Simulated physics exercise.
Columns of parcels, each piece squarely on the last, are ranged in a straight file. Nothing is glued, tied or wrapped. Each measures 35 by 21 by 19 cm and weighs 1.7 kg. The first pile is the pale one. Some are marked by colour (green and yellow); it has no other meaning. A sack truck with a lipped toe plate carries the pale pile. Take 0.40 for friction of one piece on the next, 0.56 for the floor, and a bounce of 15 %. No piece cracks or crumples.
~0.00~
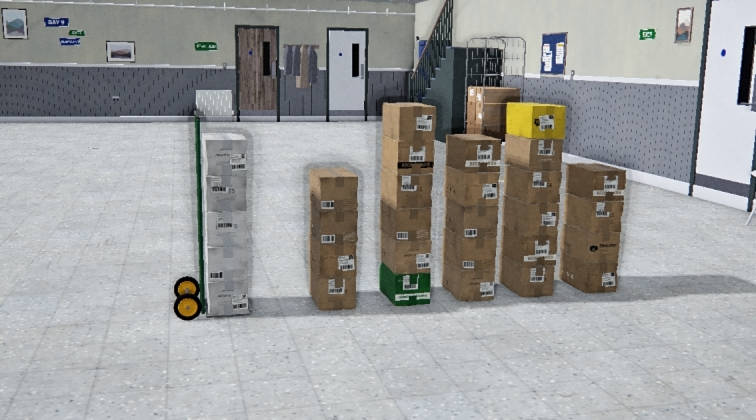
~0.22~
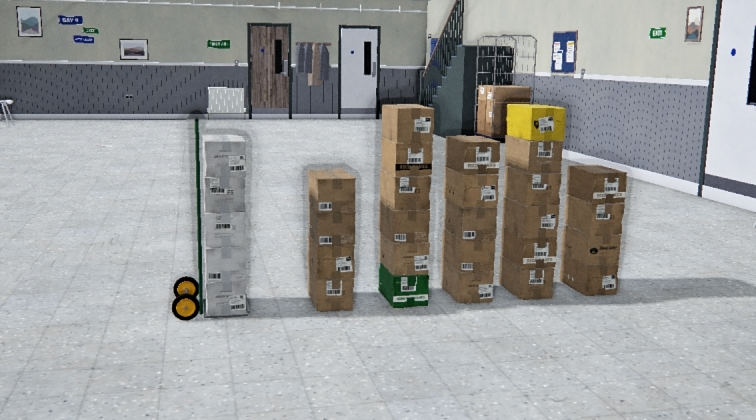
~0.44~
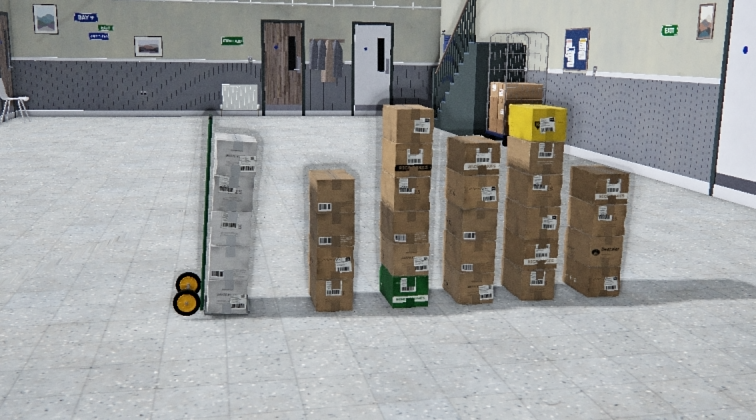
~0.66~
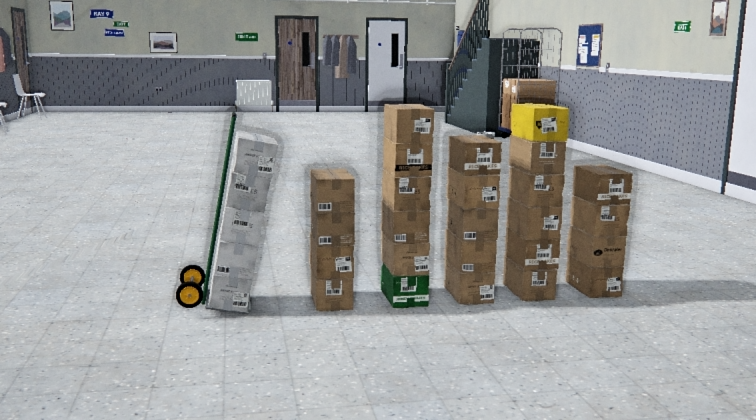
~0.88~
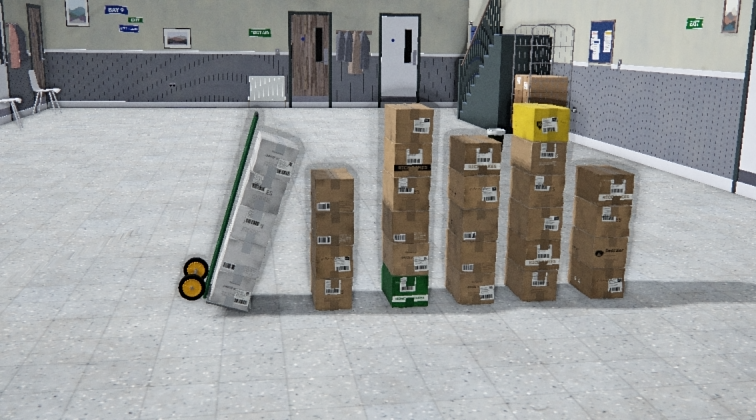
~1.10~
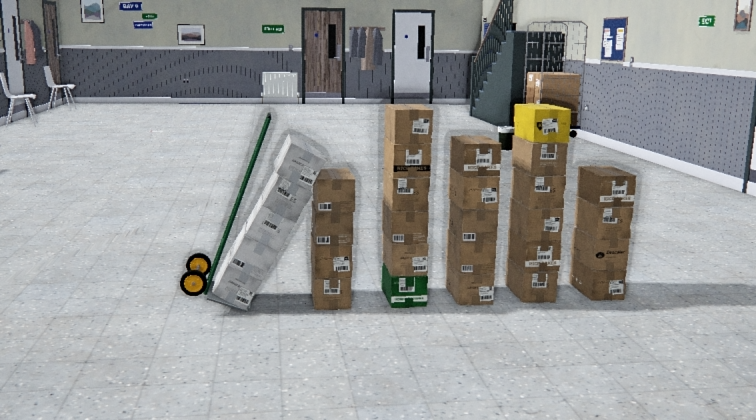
The video shows a row of stacked parcels in a hall as the camera shifts slightly; the green sack truck at the left tilts gradually rightward, and its pale pile leans with it, the upper parcels angling toward the neighbouring brown stack.
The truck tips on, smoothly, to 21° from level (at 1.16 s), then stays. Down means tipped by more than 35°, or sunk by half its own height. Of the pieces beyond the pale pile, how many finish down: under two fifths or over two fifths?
It comes to upwards of two fifths.
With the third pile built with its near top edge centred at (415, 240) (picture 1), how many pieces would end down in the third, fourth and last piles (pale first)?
Then third 0, fourth 0, last 0.
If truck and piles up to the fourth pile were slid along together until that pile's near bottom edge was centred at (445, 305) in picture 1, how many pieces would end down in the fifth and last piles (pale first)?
Then fifth 5, last 4.
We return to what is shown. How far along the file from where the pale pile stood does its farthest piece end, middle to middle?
Some 80 cm.
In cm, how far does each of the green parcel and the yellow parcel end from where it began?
Moved: Green 10, yellow 260.
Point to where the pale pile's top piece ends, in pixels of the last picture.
Around (337, 218).
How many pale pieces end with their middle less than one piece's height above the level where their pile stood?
2 pale pieces.
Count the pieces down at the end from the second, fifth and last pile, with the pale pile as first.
Second 4, fifth 6, last 4.
Around 2.06 s, 5 of the pale pile down; none of the 25 other parcels down, 10 disturbed; green parcel tipped 11°.
Around 3.26 s, 5 of the pale pile down; 9 of the 25 other parcels down; green parcel tipped 35°; yellow parcel tipped 20°.
Around 3.82 s, 5 of the pale pile down; 25 of the 25 other parcels down; green parcel tipped 41°; yellow parcel tipped 22°, 56 cm lower.
Finally (5.1 s), 5 of the pale pile down; 25 of the 25 other parcels down; green parcel tipped 41°; yellow parcel 94 cm lower. That is 100 per cent. Seen by the last camera, middles, green parcel near (419, 275).
